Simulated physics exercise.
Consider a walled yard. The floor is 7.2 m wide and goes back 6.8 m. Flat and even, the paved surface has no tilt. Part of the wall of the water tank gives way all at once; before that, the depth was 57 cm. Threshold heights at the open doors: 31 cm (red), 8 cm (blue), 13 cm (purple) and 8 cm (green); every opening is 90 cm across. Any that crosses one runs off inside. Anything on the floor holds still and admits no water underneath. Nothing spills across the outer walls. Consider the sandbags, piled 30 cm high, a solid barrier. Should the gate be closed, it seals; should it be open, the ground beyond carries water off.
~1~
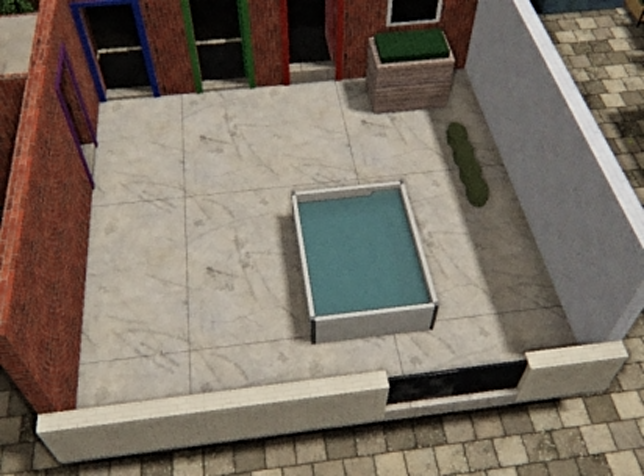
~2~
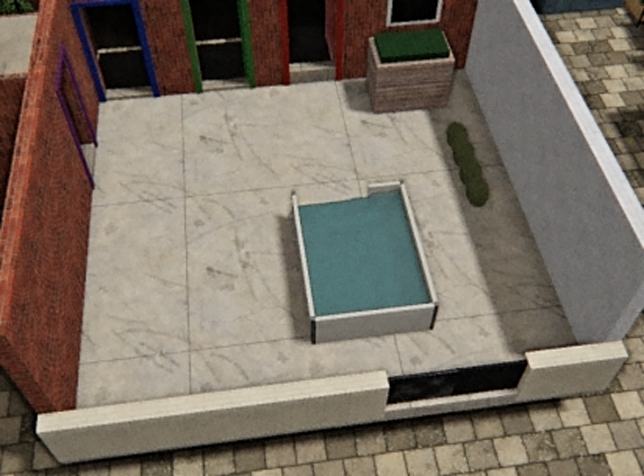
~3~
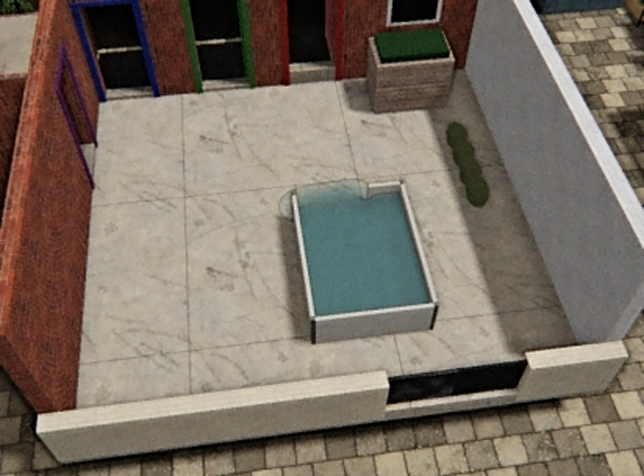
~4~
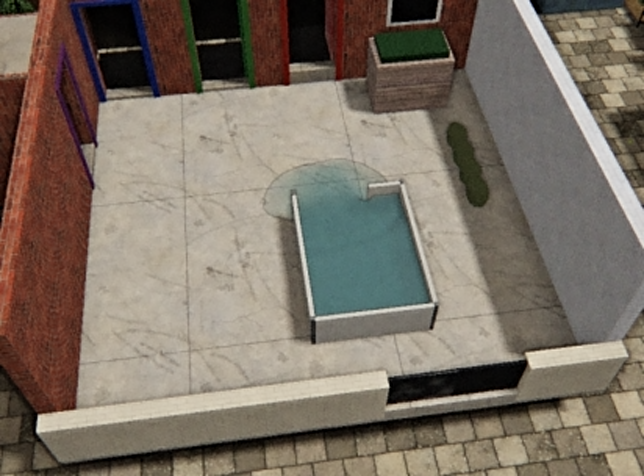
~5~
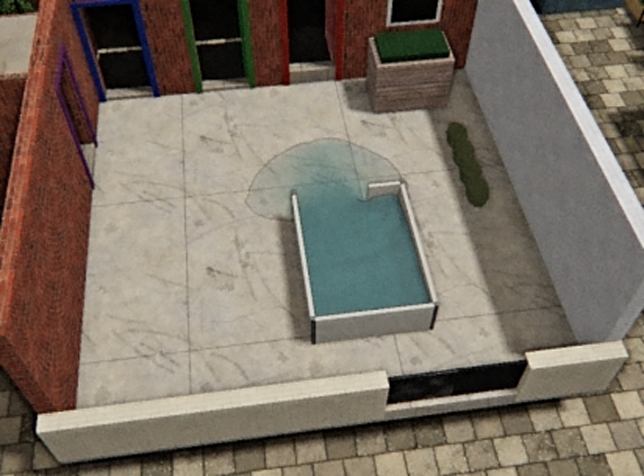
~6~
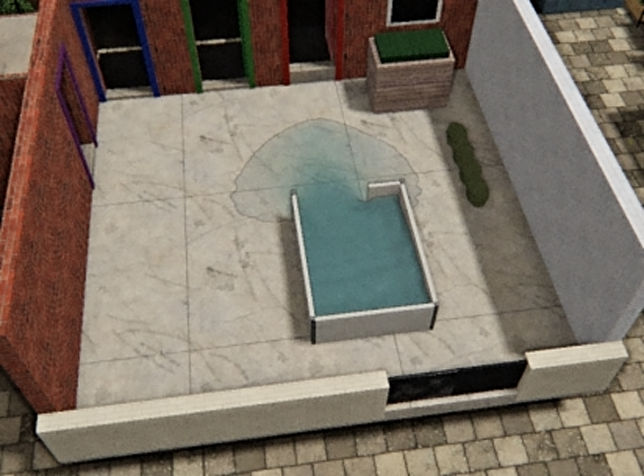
Water pours through a gap in the tank's far wall and spreads across the pale paving.
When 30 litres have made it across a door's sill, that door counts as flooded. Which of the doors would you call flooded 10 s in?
I would call the red door not flooded; I would call the blue door flooded; I would call the purple door not flooded; I would call the green door flooded.
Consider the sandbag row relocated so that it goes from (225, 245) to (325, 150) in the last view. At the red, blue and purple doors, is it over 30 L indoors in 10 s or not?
Against that limit: Red not over, blue under, purple not over.
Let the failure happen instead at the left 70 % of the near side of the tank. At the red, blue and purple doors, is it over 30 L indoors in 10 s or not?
At red the amount is beneath the mark, at blue it is beneath the mark, and at purple it is beneath the mark.
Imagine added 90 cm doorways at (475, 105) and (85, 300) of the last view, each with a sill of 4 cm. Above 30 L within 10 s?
Door 1: Higher; door 2: Lower.
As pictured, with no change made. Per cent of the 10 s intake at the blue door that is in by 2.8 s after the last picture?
Estimate: Around 5 per cent.
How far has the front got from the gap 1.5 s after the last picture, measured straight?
4.4 m.
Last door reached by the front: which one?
Purple.
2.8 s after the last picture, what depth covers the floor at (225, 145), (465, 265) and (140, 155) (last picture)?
Approximately 3, 0 and 2 centimetres, going through them in turn.
Then, 0.7 s after the last picture water covers 25 % of the floor and is deepest (30 cm) near (319, 212); red door 21 cm at the sill, 0 L in, blue door not reached, purple door not reached, green door not reached.
Then, 1.5 s after the last picture water covers 30 % of the floor and is deepest (28 cm) near (361, 87); red door 25 cm at the sill, 0 L in, blue door not reached, purple door not reached, green door 18 cm at the sill, 14 L in.
Then, 2.8 s after the last picture water covers 40 % of the floor and is deepest (24 cm) near (100, 104); red door 19 cm at the sill, 0 L in, blue door 14 cm at the sill, 3 L in, purple door 4 cm at the sill, 0 L in, green door 16 cm at the sill, 63 L in.
Then, 5.3 s after the last picture water covers 60 % of the floor and is deepest (14 cm) near (108, 136); red door 10 cm at the sill, 0 L in, blue door 14 cm at the sill, 46 L in, purple door 10 cm at the sill, 0 L in, green door 9 cm at the sill, 87 L in.
Then, 9.3 s after the last picture water covers 95 % of the floor and is deepest (8 cm) near (77, 410); red door 6 cm at the sill, 0 L in, blue door 8 cm at the sill, 72 L in, purple door 7 cm at the sill, 0 L in, green door 6 cm at the sill, 89 L in.
